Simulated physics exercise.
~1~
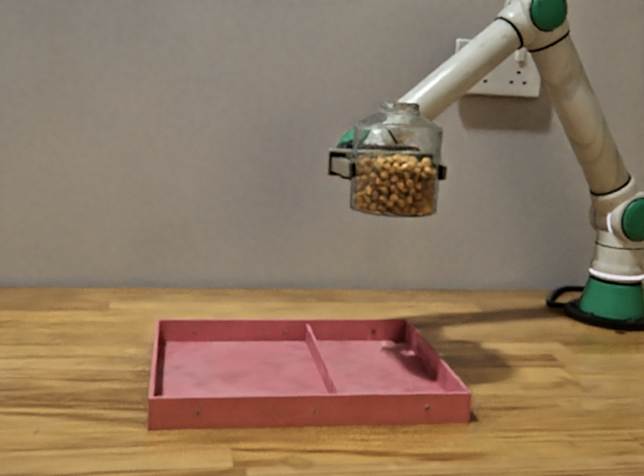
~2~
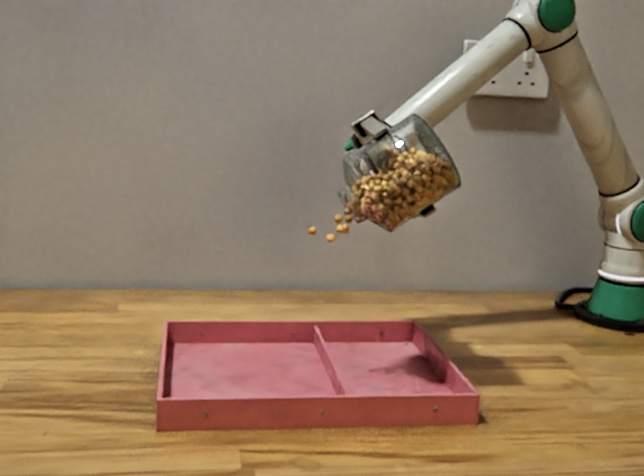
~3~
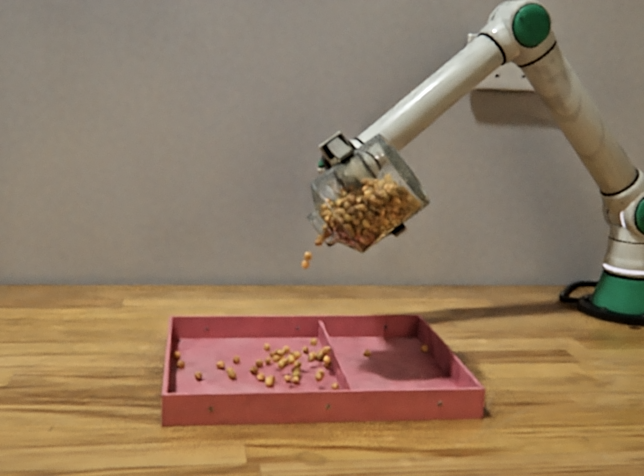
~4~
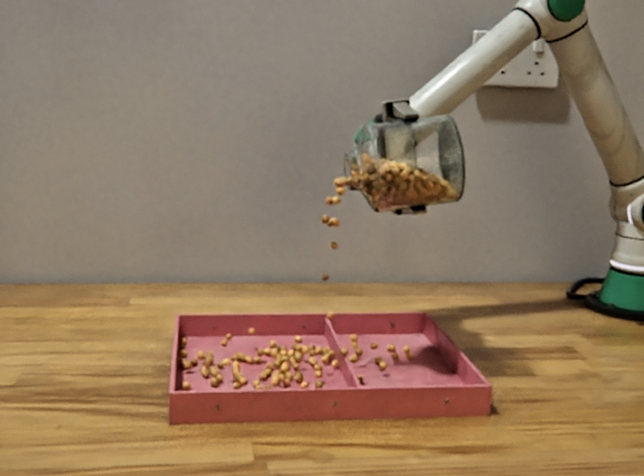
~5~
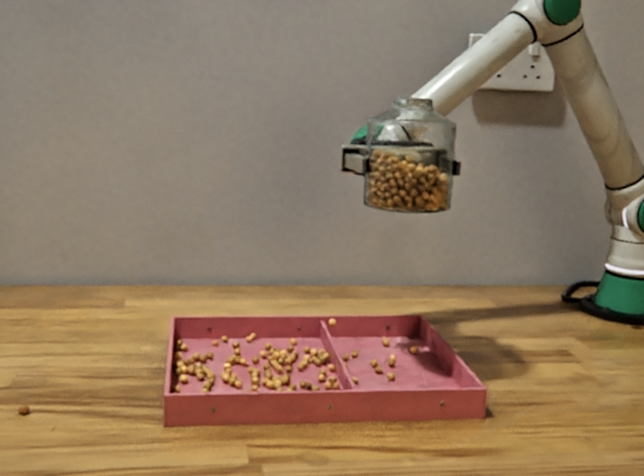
Robot arm tipping a clear jar of chickpeas, spilling some into a divided pink tray, mostly its left part, then righting it.
